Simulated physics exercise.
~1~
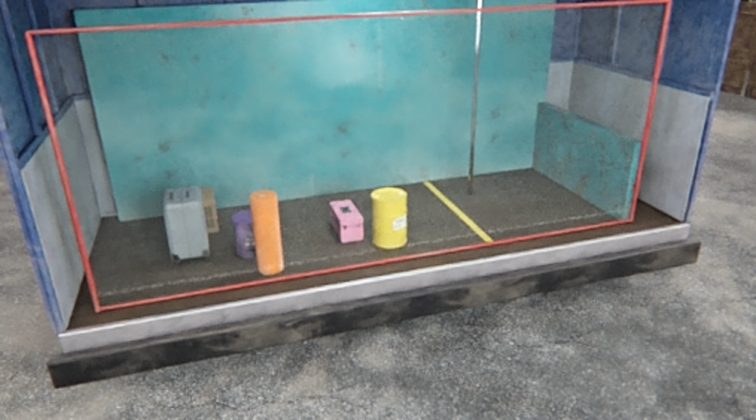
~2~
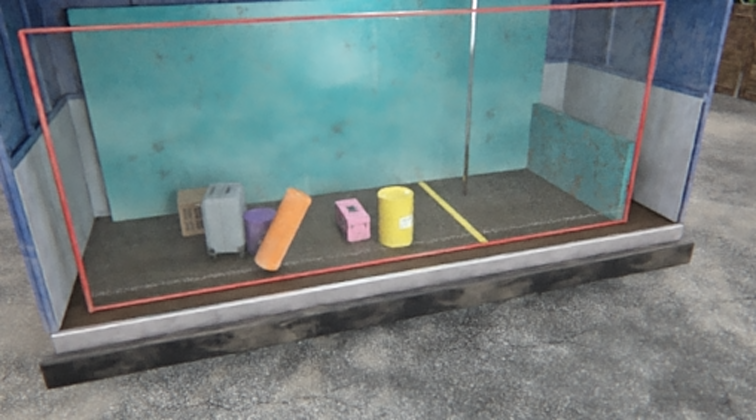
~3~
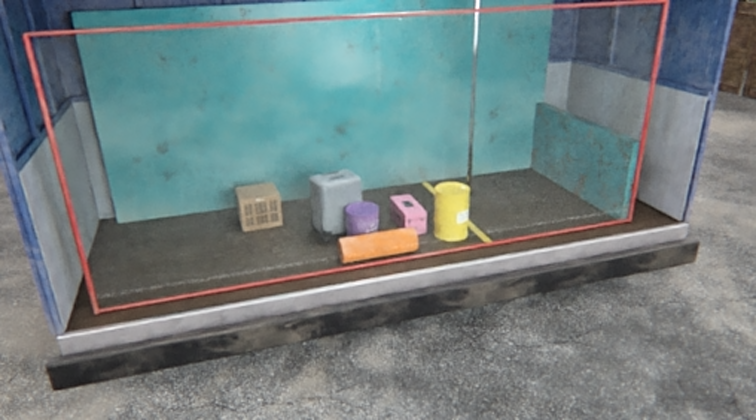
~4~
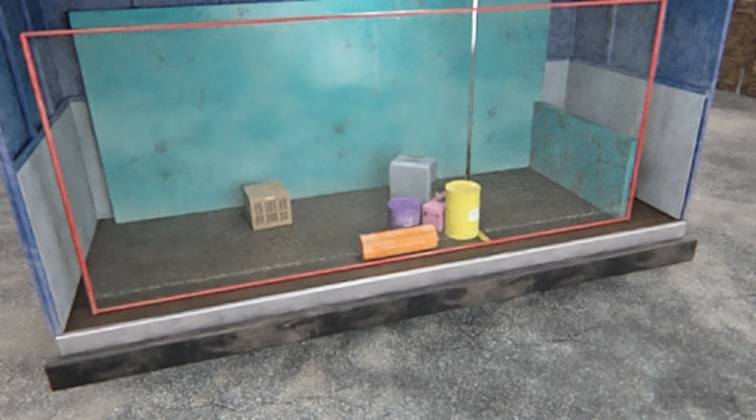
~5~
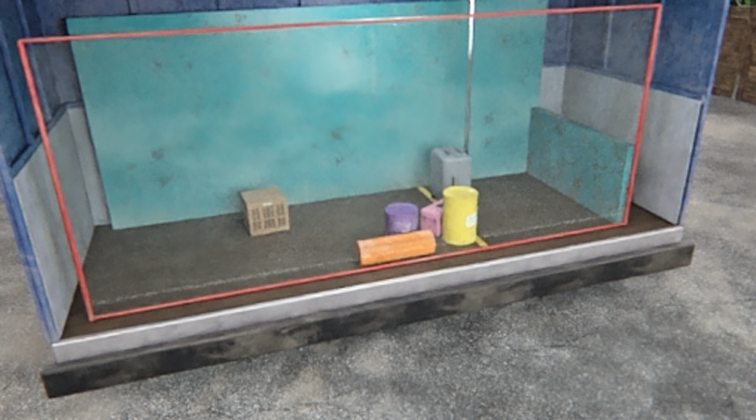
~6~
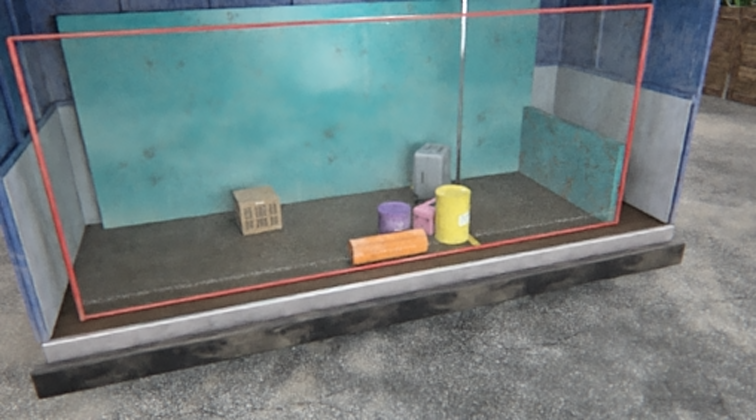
The video shows a grey wheeled case, purple bucket, pink toolbox, yellow drum, brown crate and orange roll sliding right across a bay as the roll tips onto its side. The case travels farthest, then shifts slightly left, and everything else settles, the toolbox short of the yellow line.
